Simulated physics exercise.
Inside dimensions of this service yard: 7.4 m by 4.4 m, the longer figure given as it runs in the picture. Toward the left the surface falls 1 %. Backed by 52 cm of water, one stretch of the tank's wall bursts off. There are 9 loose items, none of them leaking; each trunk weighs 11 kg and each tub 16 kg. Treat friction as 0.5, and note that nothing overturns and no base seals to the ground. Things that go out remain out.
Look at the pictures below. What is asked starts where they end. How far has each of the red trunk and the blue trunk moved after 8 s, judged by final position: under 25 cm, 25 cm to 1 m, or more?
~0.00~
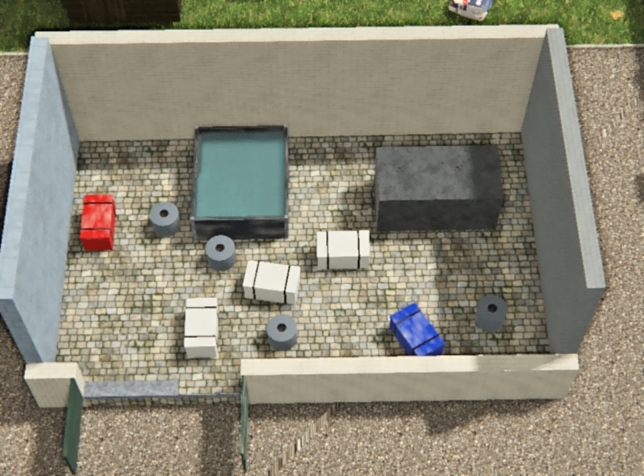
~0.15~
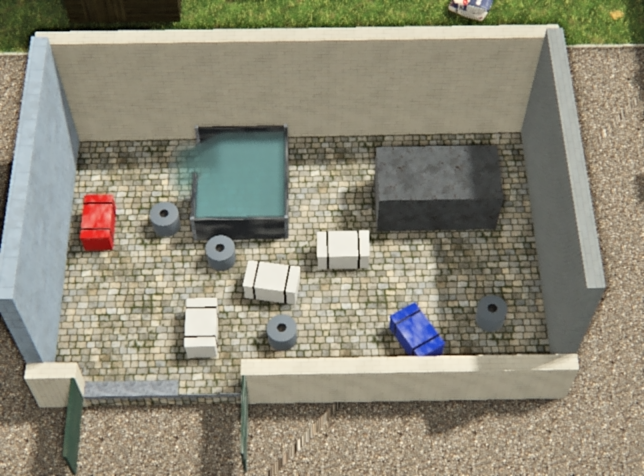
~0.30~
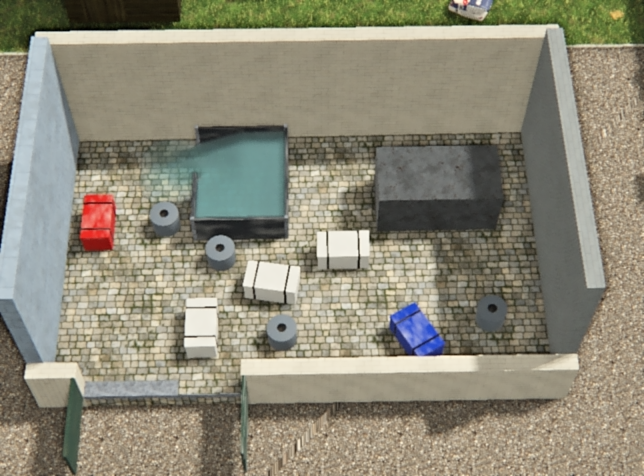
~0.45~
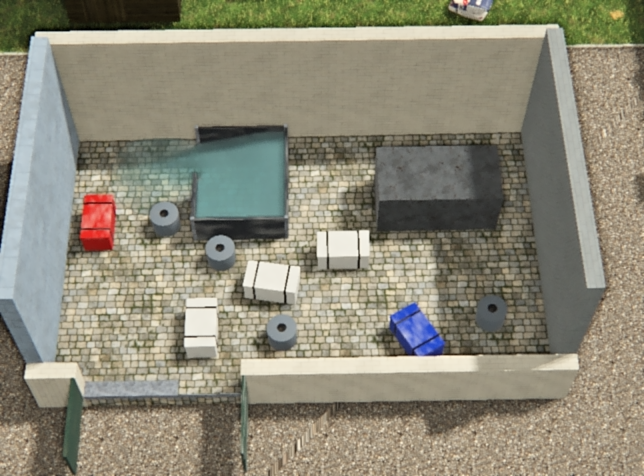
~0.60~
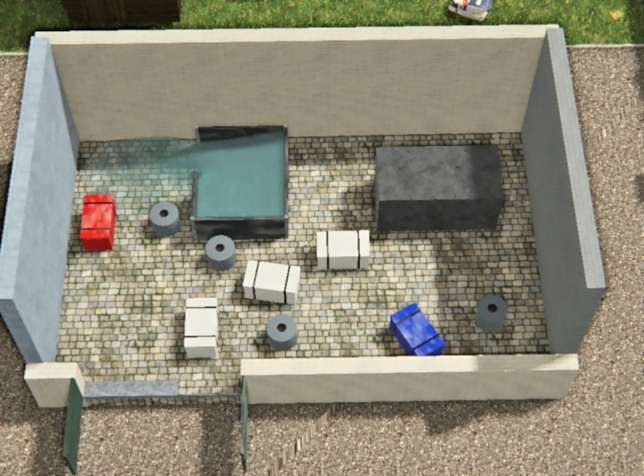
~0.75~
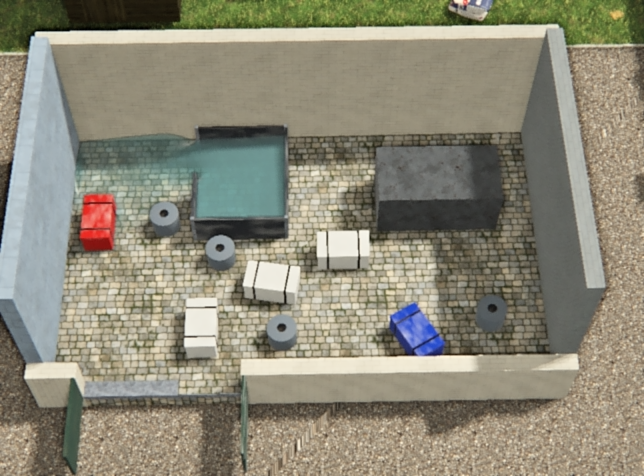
In order: The red trunk leaves its spot far behind. The blue trunk keeps to its spot.
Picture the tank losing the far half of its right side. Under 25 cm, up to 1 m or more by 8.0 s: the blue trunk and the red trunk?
Well, the blue trunk goes a long way and the red trunk basically stays there.
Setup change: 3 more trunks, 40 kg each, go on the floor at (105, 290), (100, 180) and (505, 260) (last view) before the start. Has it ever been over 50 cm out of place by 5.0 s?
Beyond it, beyond it, within it.
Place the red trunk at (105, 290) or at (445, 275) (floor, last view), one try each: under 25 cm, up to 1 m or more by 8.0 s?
In that order: It goes a long way; it hardly budges.
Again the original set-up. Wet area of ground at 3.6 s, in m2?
The covered patch comes to about 13 m2.
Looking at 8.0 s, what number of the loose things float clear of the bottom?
At that time the total is 0.
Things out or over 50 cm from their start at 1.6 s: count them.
Answer: 0.
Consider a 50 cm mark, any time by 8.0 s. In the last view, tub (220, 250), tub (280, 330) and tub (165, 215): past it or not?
Within, within, within.
After 1.6 s the red trunk is near (88, 226), 0.2 m from its start, aground; the blue trunk is near (417, 329), 0.0 m from its start, aground; 0 of 9 are out; 0 afloat.
After 3.6 s the red trunk has gone out; the blue trunk is near (417, 329), 0.0 m from its start, aground; 1 of 9 are out; 0 afloat.
After 5.6 s the red trunk has gone out; the blue trunk is near (417, 329), 0.0 m from its start, aground; 1 of 9 are out; 0 afloat.
After 8.0 s the red trunk has gone out; the blue trunk is near (417, 329), 0.0 m from its start, aground; 1 of 9 are out; 0 afloat.
